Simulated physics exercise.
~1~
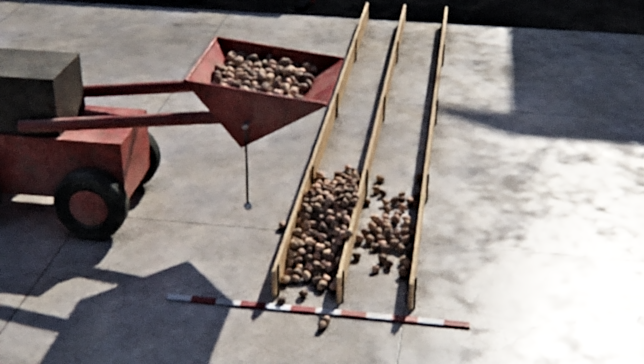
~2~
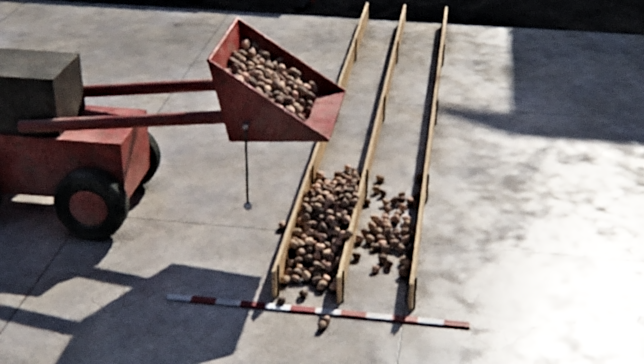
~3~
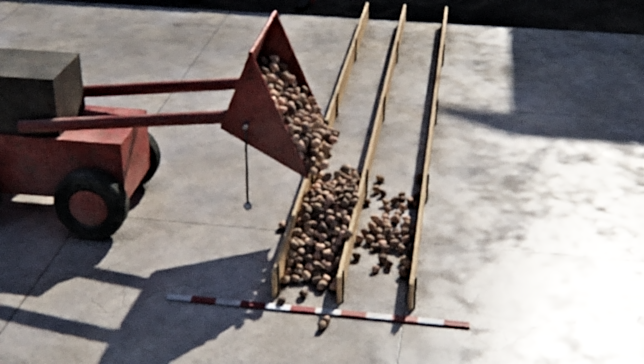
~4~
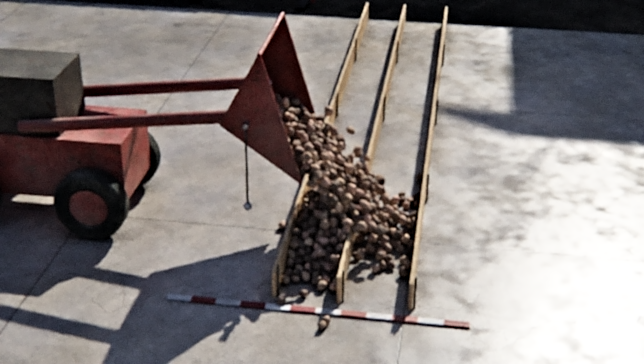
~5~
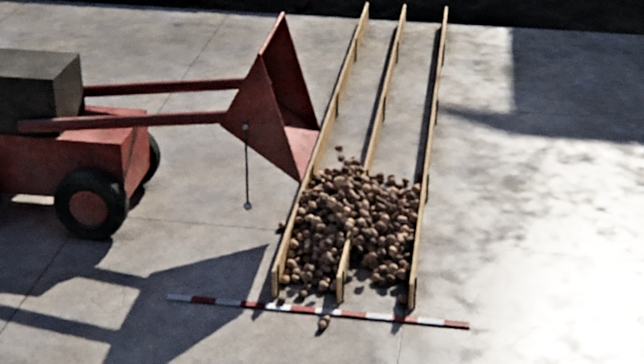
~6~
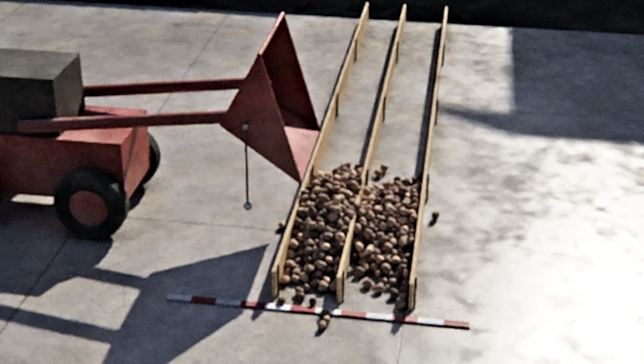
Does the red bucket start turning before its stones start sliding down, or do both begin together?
The red bucket starts turning first, and the stones only start sliding down once it has tipped further.
